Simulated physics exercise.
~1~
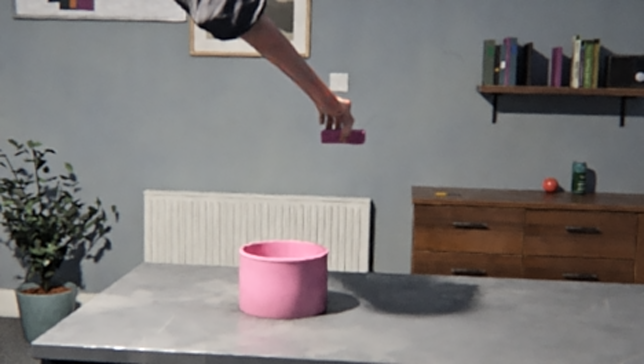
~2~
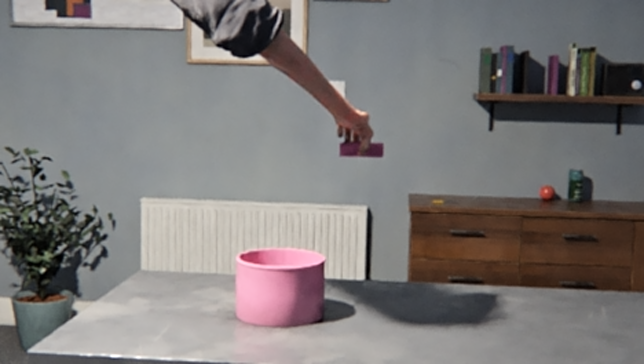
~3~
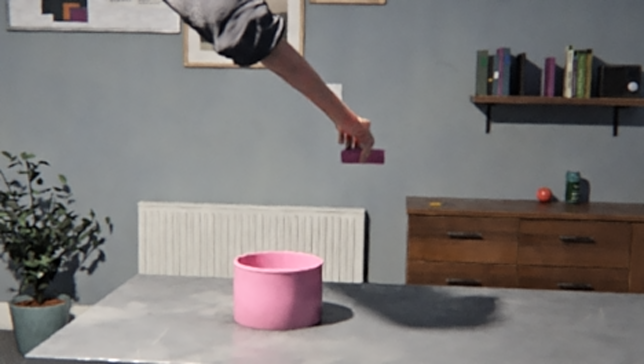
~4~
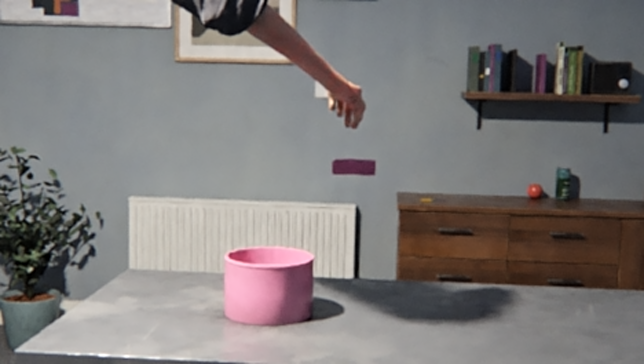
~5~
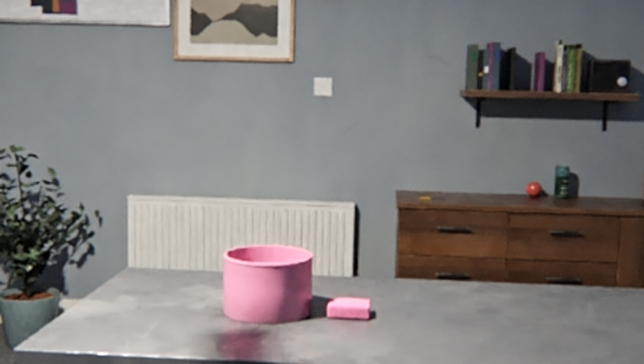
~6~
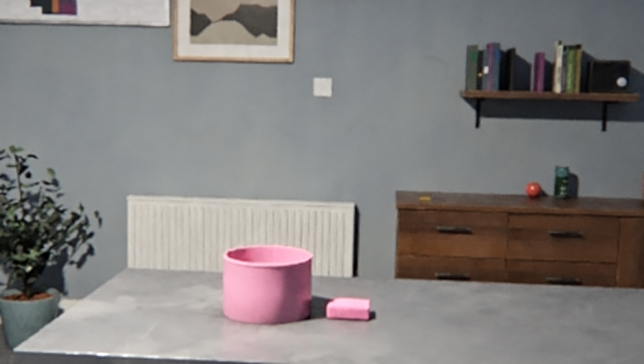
A grey-walled room is seen from the front across a grey tabletop, in a slightly swaying view, with a white radiator, a leafy potted plant at left, and a wooden chest of drawers beneath a bookshelf at right. A round pink container stands open on the table. An arm with a dark rolled sleeve reaches in from above, holding a small pink sponge that looks purplish in shadow, and shifts it slightly right. The fingers let go, and the sponge drops as the hand draws back. It misses the opening and ends up resting on the table just right of the container, with the arm gone.
